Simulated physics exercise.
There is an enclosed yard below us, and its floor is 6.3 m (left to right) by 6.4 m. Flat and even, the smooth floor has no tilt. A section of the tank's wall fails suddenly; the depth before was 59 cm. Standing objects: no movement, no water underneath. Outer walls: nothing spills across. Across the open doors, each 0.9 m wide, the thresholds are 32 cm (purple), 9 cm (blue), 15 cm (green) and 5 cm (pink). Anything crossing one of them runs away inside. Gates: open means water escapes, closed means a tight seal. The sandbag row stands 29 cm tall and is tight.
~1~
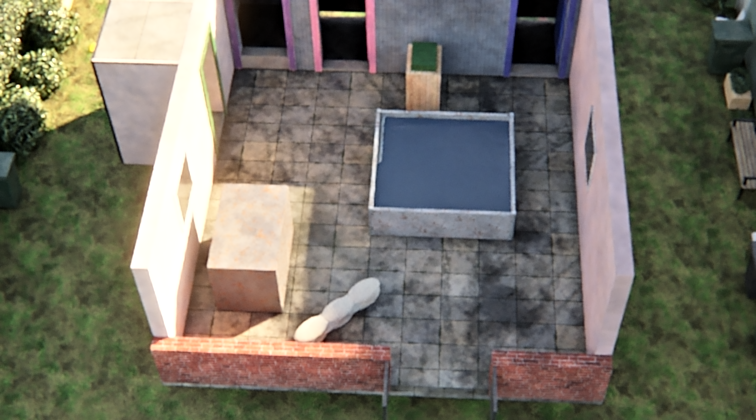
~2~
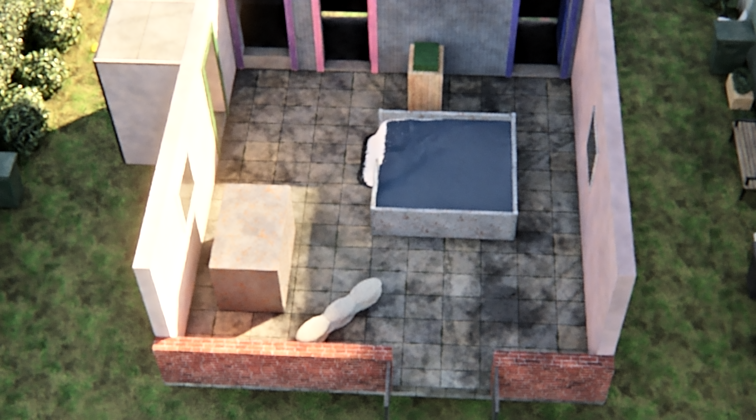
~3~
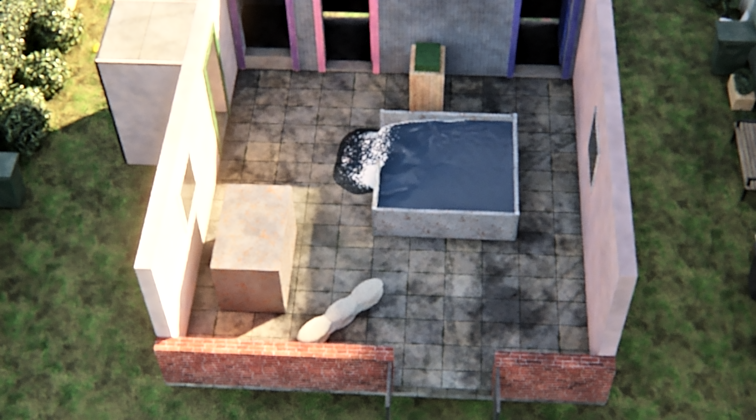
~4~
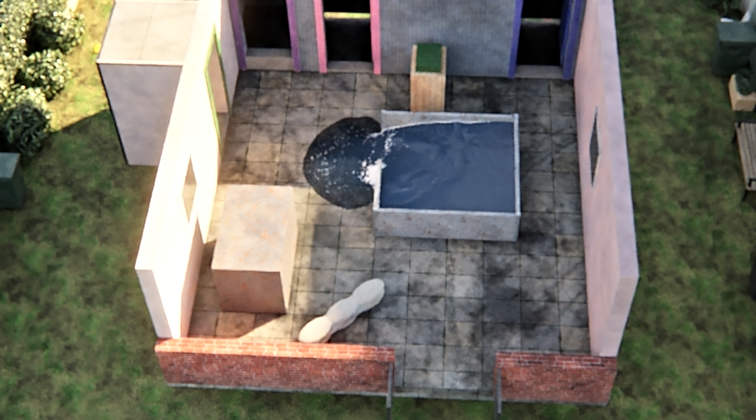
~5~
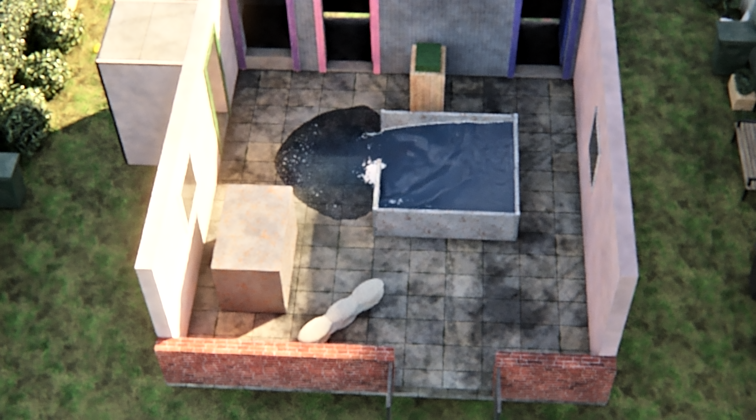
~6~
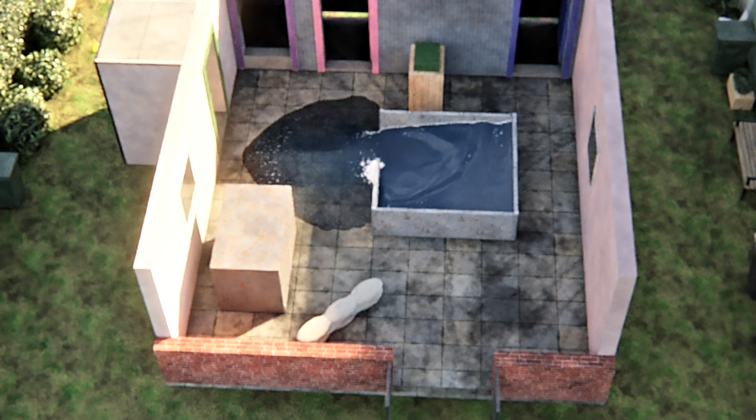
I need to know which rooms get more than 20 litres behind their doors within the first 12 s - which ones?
Outcome: Purple door: Within the limit, blue door: Within the limit, green door: Past the limit, pink door: Past the limit.
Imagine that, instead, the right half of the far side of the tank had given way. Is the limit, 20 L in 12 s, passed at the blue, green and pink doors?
Then blue would come out on the high side, green on the low side and pink on the low side.
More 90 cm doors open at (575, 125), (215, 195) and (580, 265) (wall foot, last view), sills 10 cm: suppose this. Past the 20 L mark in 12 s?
Per doorway, in order: Insufficient / sufficient / insufficient.
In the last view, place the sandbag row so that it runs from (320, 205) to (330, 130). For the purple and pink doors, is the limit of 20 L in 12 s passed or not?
Result: Purple door inside the limit; pink door beyond the limit.
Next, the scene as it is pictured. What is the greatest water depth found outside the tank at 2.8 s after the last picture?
Around 26 centimetres deep.
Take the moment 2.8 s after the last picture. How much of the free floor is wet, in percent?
Close to 35 in a hundred parts are wet.
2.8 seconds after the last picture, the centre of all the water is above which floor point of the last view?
The water's centre sits at about (359, 173).
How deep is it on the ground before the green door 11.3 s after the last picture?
Close to 11.0 cm of depth.
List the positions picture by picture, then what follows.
The first picture shows still water, 59 cm deep, in the tank at (443, 164).
In the second picture, water pours out at (381, 152) and has run 0.6 m, to (370, 184); typically 8 cm deep outside, 59 cm at the tank's back.
In the third picture, the front is at (344, 184), 0.8 m from the gap at (382, 154); 0.8 m2 of floor is under water; 59 cm left at the back of the tank.
In the fourth picture, water pours out at (383, 155) and has run 1.3 m, to (309, 170); typically 7 cm deep outside, 59 cm at the tank's back.
In the fifth picture, the front is at (281, 168), 1.8 m from the gap at (383, 155); 3.0 m2 of floor is under water; 59 cm left at the back of the tank.
In the sixth picture, water pours out at (382, 154) and has run 2.4 m, to (248, 154); typically 4 cm deep outside, 59 cm at the tank's back.
Then, 0.7 s after the last picture water covers 25 % of the floor and is deepest (34 cm) near (373, 156); purple door not reached, blue door not reached, green door 25 cm at the sill, 7 L in, pink door not reached.
Then, 1.5 s after the last picture water covers 30 % of the floor and is deepest (38 cm) near (235, 85); purple door 28 cm at the sill, 0 L in, blue door not reached, green door 28 cm at the sill, 43 L in, pink door 6 cm at the sill, 3 L in.
Then, 2.8 s after the last picture water covers 35 % of the floor and is deepest (26 cm) near (181, 362); purple door 20 cm at the sill, 1 L in, blue door not reached, green door 23 cm at the sill, 103 L in, pink door 10 cm at the sill, 9 L in.
Then, 6.3 s after the last picture water covers 75 % of the floor and is deepest (18 cm) near (181, 362); purple door 15 cm at the sill, 2 L in, blue door 2 cm at the sill, 0 L in, green door 16 cm at the sill, 138 L in, pink door 9 cm at the sill, 69 L in.
Then, 11.3 s after the last picture water covers 95 % of the floor and is deepest (12 cm) near (240, 224); purple door 11 cm at the sill, 2 L in, blue door 8 cm at the sill, 1 L in, green door 11 cm at the sill, 140 L in, pink door 7 cm at the sill, 88 L in.
